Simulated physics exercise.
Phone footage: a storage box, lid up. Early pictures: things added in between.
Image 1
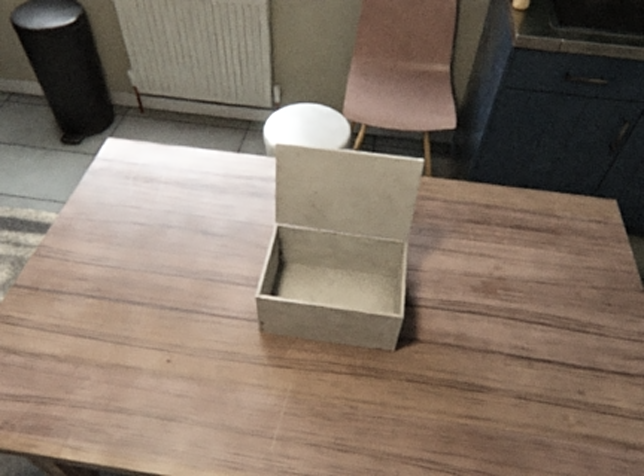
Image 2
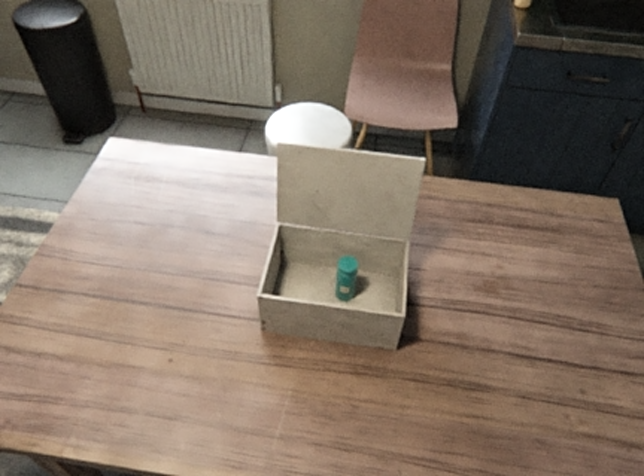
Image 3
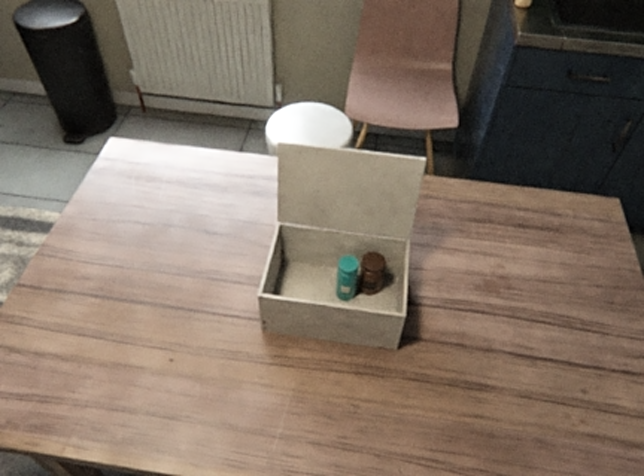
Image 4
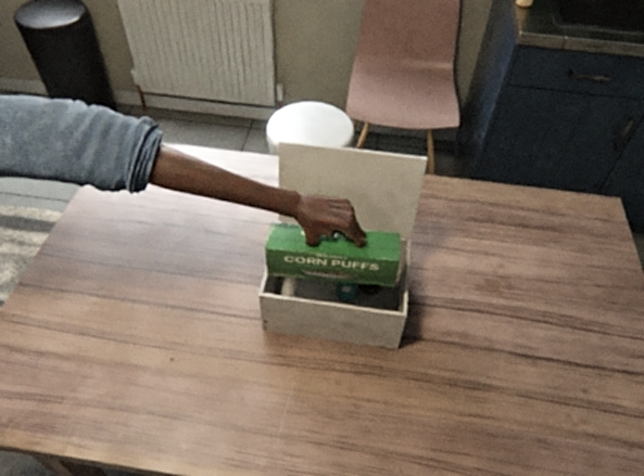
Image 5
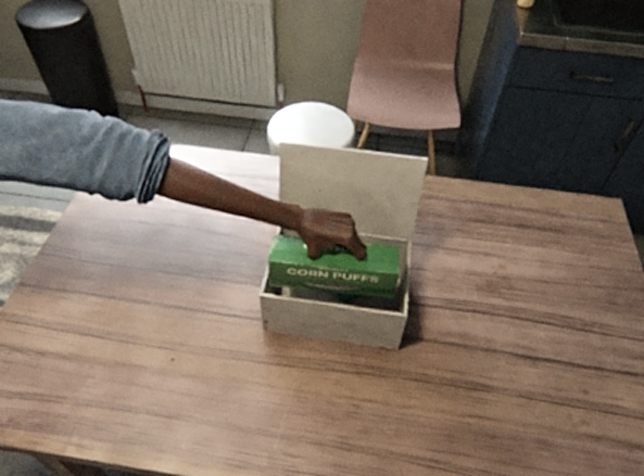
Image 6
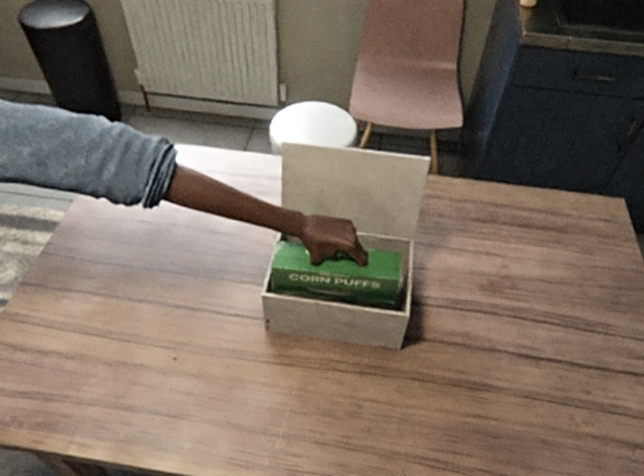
At the start, an open storage box sits empty on a wooden table, then a small green container appears inside, followed by a brown shaker to its right. An arm reaches in from the left holding a green Corn Puffs carton over the box and lowers it a short way inside.
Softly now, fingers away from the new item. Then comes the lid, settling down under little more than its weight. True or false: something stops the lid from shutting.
False.
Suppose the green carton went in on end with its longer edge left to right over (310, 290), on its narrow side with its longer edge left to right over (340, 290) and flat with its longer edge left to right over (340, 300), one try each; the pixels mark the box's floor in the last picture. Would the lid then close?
On try one it won't go down; on try two it fits down fine; on try three it fits down fine.
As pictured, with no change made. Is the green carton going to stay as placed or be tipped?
By the end the green carton has kept its angle.
Then, 1.10 s past the last view, lid starting down; green carton displaced a little near (333, 304).
Then, 1.80 s past the last view, lid 35° above the rim; green carton displaced a little near (333, 304).
Finally, lid shut; moved from the start, green carton; the other 2 still in place. Final places as the last picture's camera would see them, green carton near (333, 304).
